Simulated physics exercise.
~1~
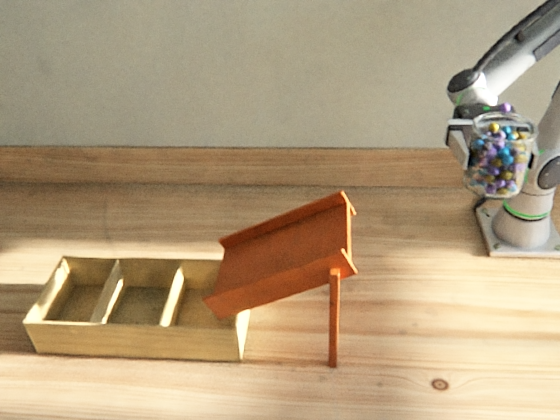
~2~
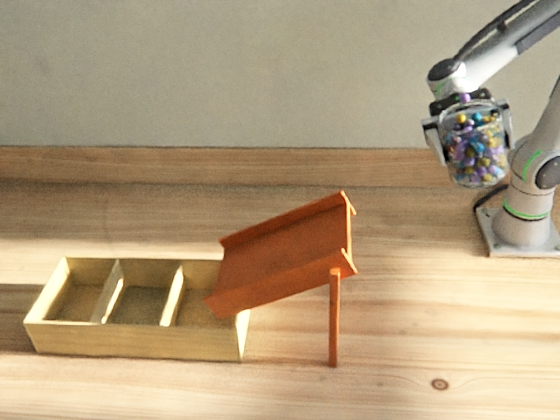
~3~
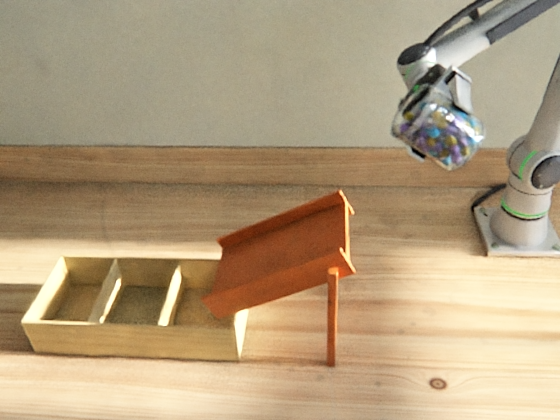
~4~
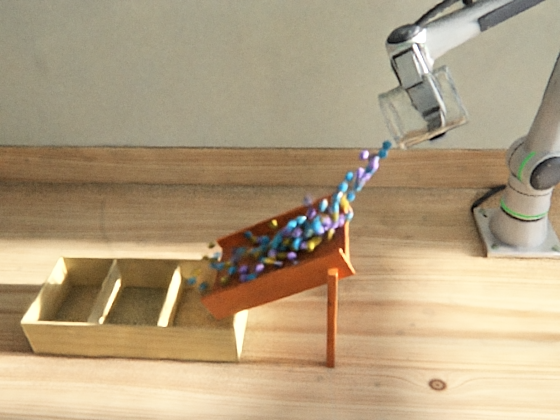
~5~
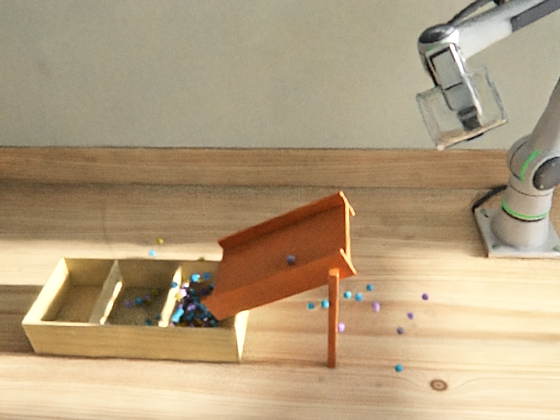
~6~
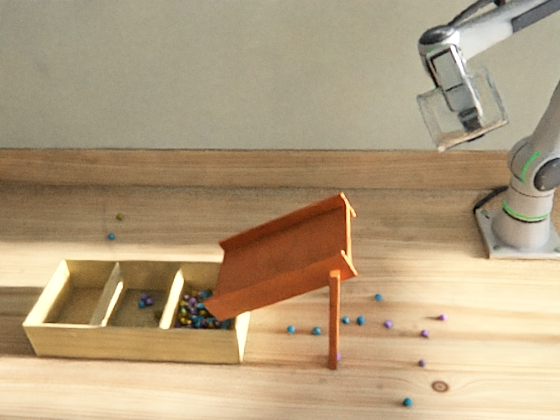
A robot arm at the right lifts a clear cup packed with small, round, colourful sweets and carries it left, toward an orange sloping chute. Beside the chute sits a shallow wooden box split into three parts. The arm tips the cup well over, and the sweets pour out in a stream and tumble down the chute toward the box. The emptied cup then draws back to the right, still tipped. Most sweets settle in the part nearest the chute, a small share lies in the middle part, and several are scattered on the table.
